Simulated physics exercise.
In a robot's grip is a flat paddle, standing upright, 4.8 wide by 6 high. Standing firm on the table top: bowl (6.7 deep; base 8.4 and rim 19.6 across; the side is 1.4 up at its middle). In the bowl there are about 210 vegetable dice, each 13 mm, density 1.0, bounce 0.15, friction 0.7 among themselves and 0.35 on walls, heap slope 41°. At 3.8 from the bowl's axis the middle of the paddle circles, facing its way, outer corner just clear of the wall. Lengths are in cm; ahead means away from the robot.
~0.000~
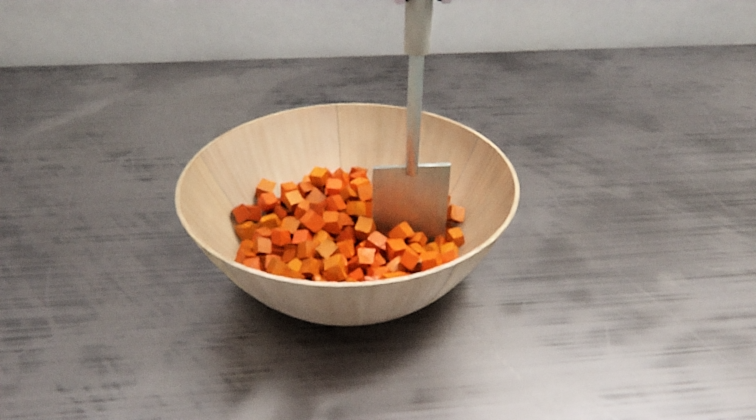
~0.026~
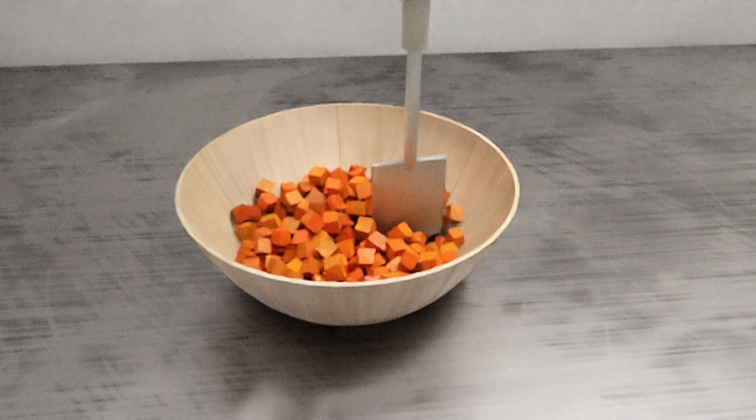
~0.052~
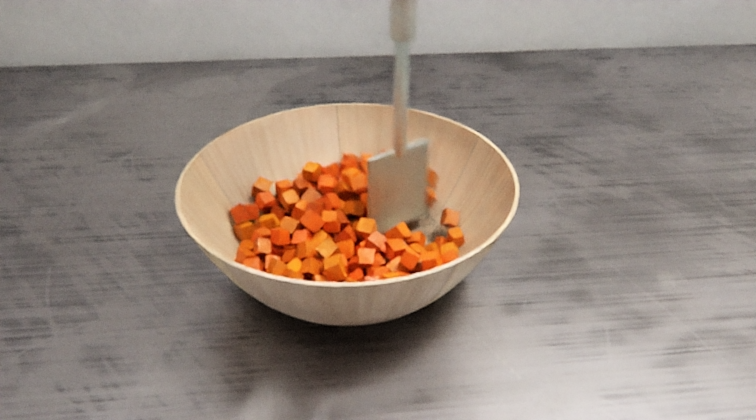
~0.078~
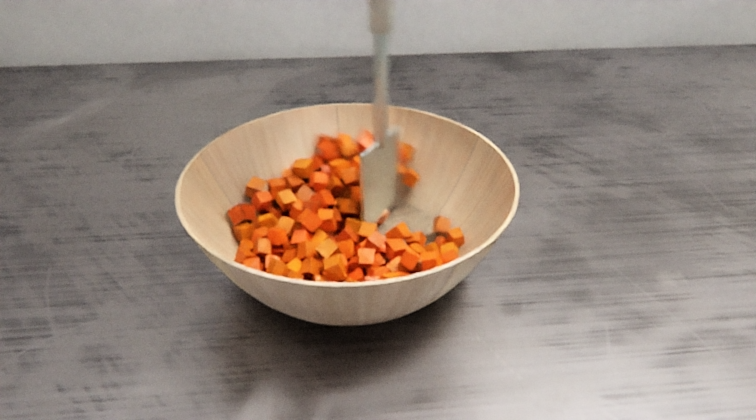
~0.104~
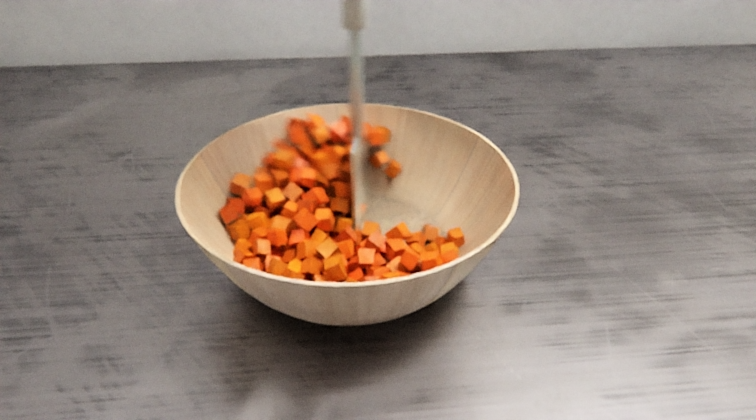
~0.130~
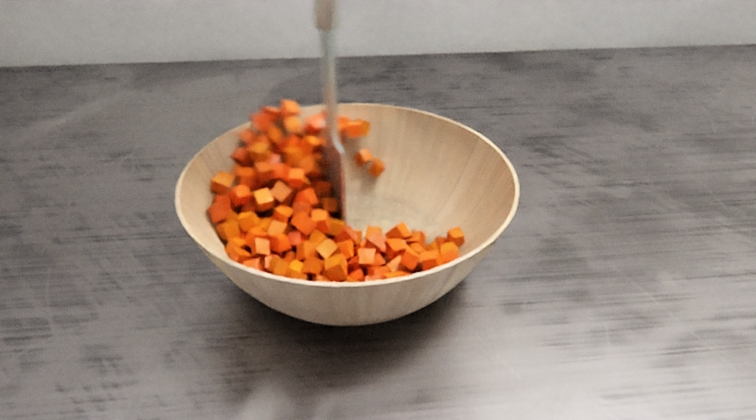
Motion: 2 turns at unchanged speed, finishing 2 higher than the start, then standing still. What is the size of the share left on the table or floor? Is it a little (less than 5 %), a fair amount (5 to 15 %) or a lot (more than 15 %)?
A lot, more than 15 %.
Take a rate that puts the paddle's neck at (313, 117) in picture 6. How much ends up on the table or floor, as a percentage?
About 35 %.
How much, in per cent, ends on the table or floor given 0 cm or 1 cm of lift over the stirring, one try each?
About 25 and 25 per cent.
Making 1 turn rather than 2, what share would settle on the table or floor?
Estimate: Near 15 %.
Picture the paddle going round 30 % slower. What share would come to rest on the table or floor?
Then roughly 15 per cent.
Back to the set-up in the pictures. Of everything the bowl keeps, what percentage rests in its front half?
About 50 per cent.
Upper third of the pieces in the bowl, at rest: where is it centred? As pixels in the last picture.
Close to (319, 215).
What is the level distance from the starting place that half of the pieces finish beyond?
I'd estimate close to 11 cm.
After 0.39 s, 342° round, highest piece 10 above the table; 172 in the bowl, 24 on the table or floor, 15 in flight or on the tool.
After 0.64 s, 222° round, highest piece 8 above the table; 158 in the bowl, 49 on the table or floor, 4 in flight or on the tool.
After 0.97 s, 0° round, highest piece 8 above the table; 157 in the bowl, 54 on the table or floor.
After 1.67 s, 0° round, highest piece 8 above the table; 157 in the bowl, 54 on the table or floor.
In the end, 157 in the bowl, 54 on the table or floor. That is 26 % on the table or floor.
